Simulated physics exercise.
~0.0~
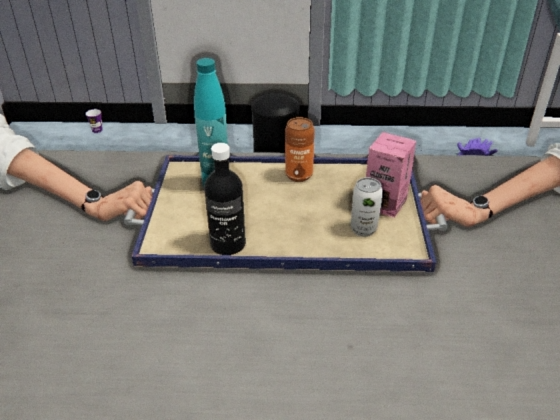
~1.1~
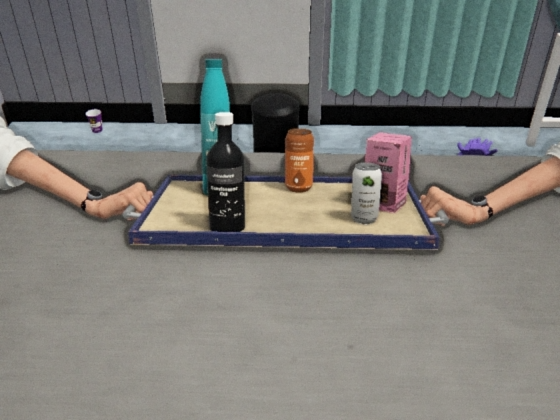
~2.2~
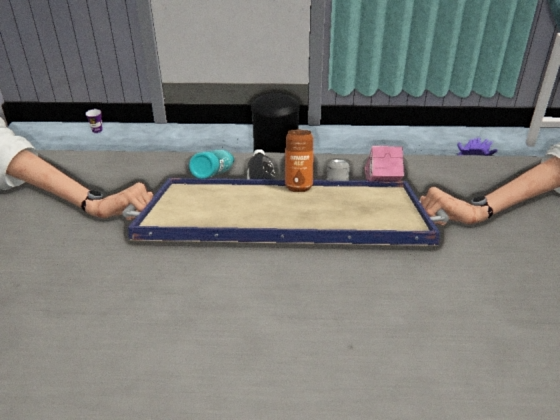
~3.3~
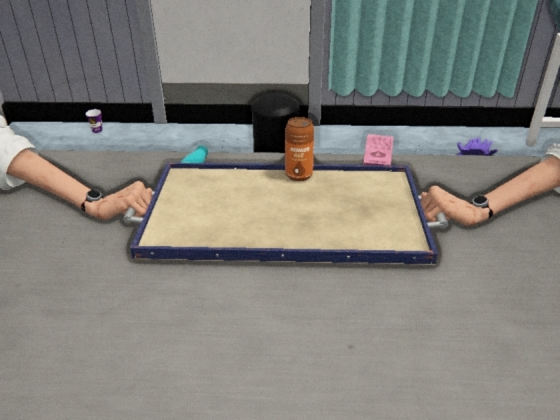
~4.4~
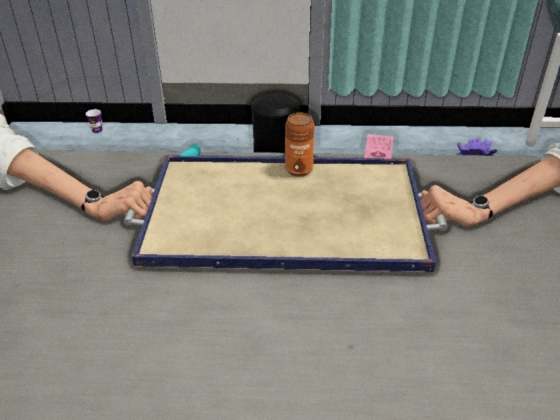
A tray tips away and levels again, losing everything except the orange can standing on it.
